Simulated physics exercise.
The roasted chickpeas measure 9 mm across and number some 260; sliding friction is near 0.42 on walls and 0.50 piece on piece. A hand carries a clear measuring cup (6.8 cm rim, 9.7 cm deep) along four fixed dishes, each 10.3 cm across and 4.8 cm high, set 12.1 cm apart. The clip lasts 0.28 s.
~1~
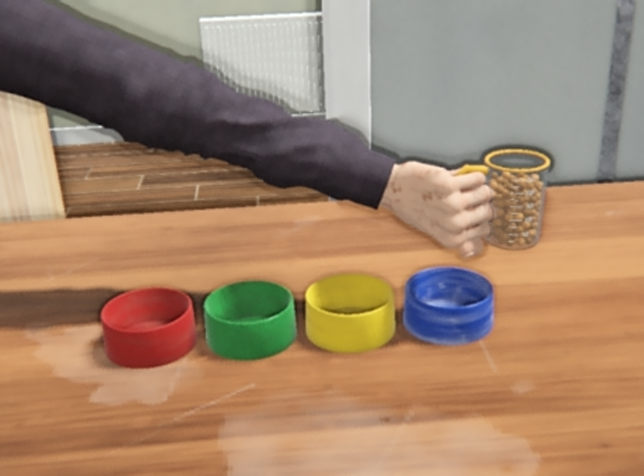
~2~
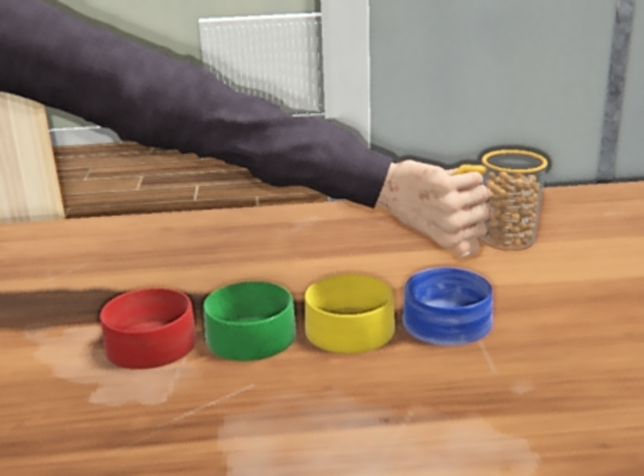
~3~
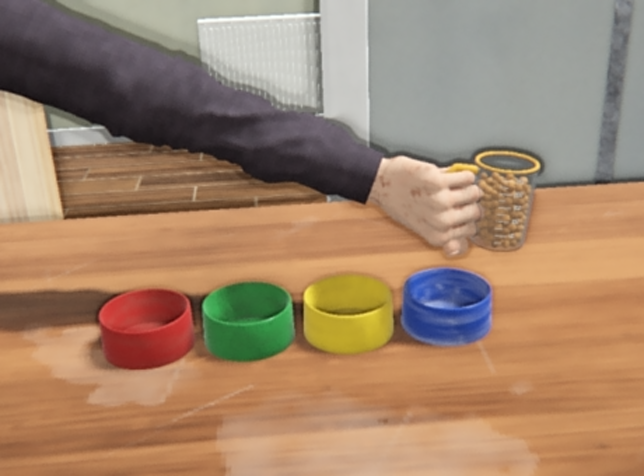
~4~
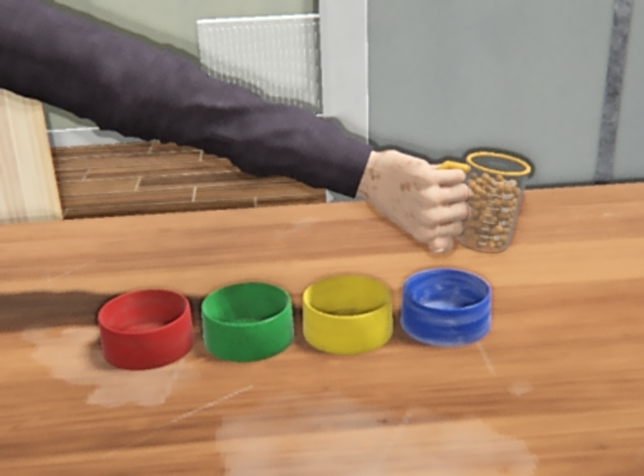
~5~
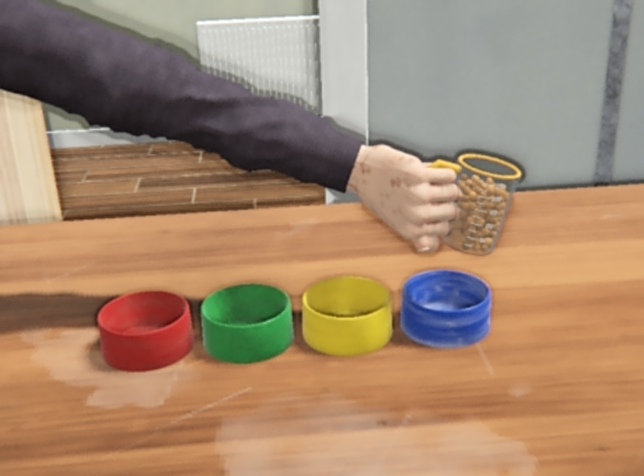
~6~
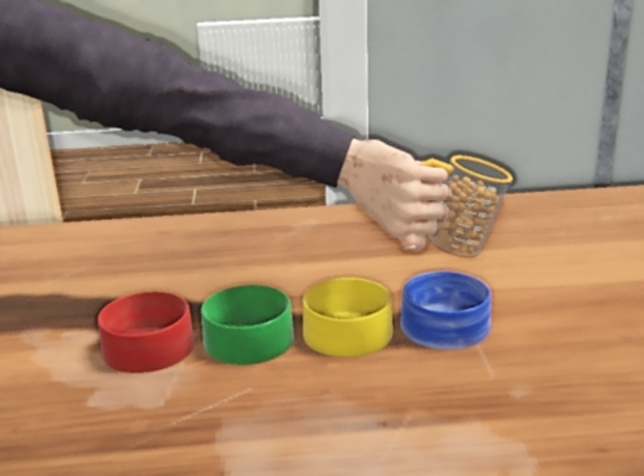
A hand drew a clear measuring cup of small brown pieces slowly to the left, tilting it slightly to the right, behind a row of red, green, yellow and blue dishes on a wooden table.
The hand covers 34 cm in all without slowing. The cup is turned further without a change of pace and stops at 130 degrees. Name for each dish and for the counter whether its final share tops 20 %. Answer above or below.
Red below, blue below, green above, yellow below, counter below.
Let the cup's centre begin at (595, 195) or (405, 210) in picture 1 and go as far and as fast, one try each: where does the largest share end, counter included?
The winner: Yellow, then red.
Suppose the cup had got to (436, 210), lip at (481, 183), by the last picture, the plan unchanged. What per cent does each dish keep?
Red 0, blue 0, green 90, yellow 0.
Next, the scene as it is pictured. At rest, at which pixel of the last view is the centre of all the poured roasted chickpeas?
Near (262, 327).
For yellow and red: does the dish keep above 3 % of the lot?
Yellow yes, red no.
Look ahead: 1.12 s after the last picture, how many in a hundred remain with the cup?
Roughly 90 per cent.
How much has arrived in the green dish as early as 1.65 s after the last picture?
Near 85 per cent so far.
Then, 0.67 s after the last picture, tilt 70 degrees; cup holds 100 %.
Then, 1.12 s after the last picture, tilt 105 degrees; cup holds 90 %, yellow 5 %.
Then, 1.65 s after the last picture, tilt 130 degrees; cup holds 0 %, green 85 %, yellow 5 %.
In the end, red 0 %, blue 0 %, green 85 %, yellow 5 %, counter 10 %.
